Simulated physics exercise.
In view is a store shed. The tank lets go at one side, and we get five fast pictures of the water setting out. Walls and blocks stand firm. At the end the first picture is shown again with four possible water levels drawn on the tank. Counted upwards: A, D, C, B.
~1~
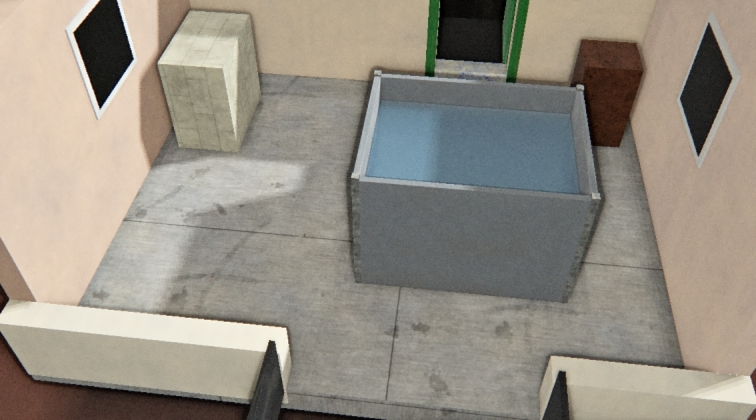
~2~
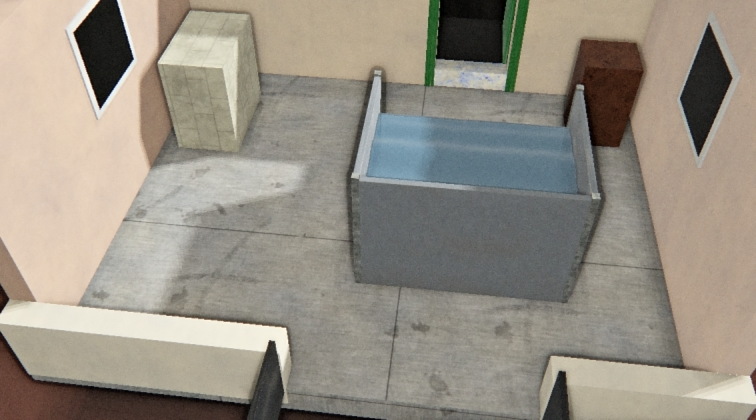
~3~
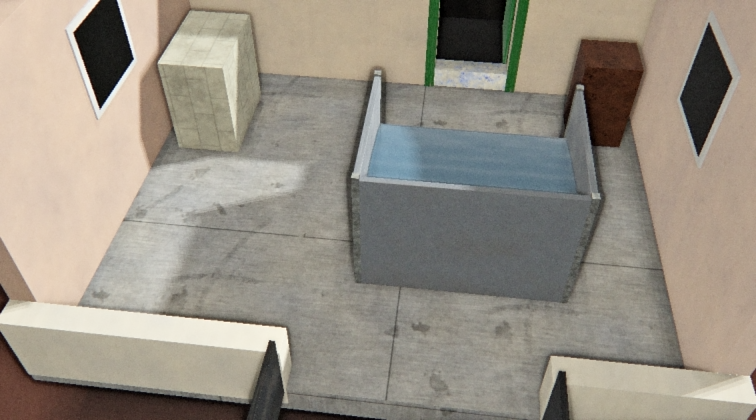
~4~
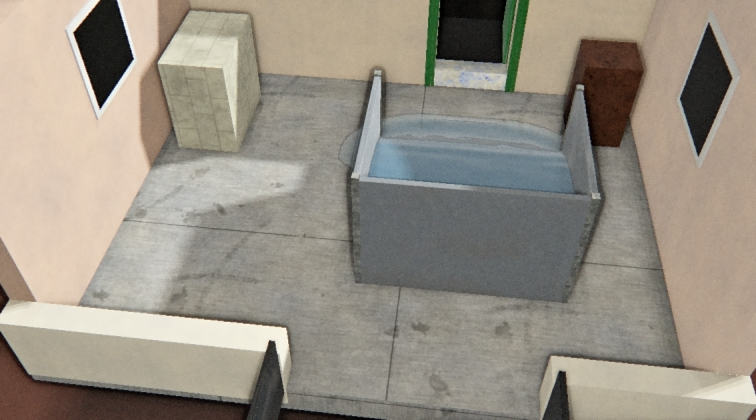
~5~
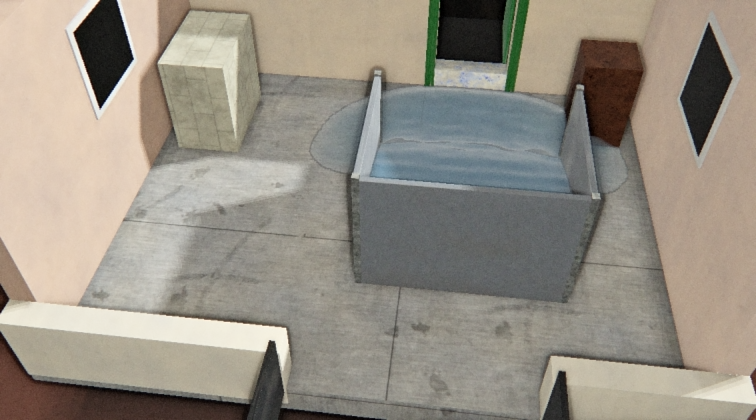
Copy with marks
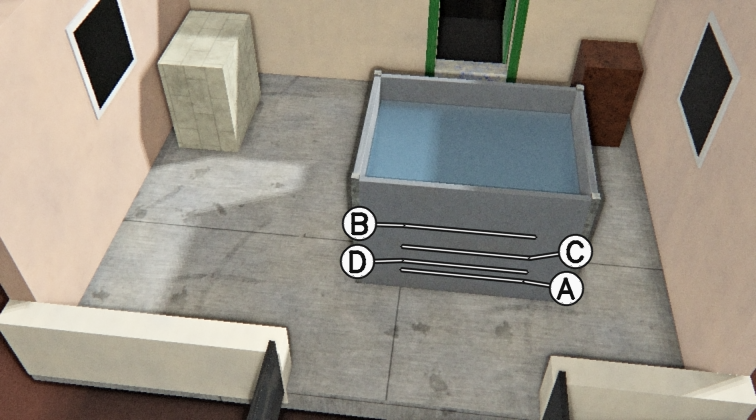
Water poured out of a big grey tank in a walled yard once its back wall was gone, dropping lower inside and spreading across the concrete floor behind and to both sides.
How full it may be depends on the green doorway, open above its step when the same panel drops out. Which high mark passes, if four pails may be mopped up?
Level D just does it.
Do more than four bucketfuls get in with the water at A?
No, that is safe.
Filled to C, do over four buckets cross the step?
Yes, it does.
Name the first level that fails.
Level C.
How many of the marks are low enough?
Two of them.
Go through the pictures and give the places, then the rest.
The first frame shows water in the tank at rest, its middle at (473, 151); foot of the green doorway at (469, 88); open gate at (417, 338).
In the second frame, water covers 3 % of the ground, its front hidden from here.
In the third frame, water covers 7 % of the ground, its front hidden from here.
In the fourth frame, water covers 14 % of the ground, its front hidden from here.
The fifth frame shows front seen at (355, 110), 25 % of the ground wet.
On the marked copy, A at (462, 275); B at (468, 231); C at (465, 252); D at (463, 266); from the bottom up A, D, C, B.
For level A, nothing gets over.
For level B, dozens of bucketfuls pour in.
For level C, about 9 bucketfuls get in.
For level D, a splash gets over, under a bucket.
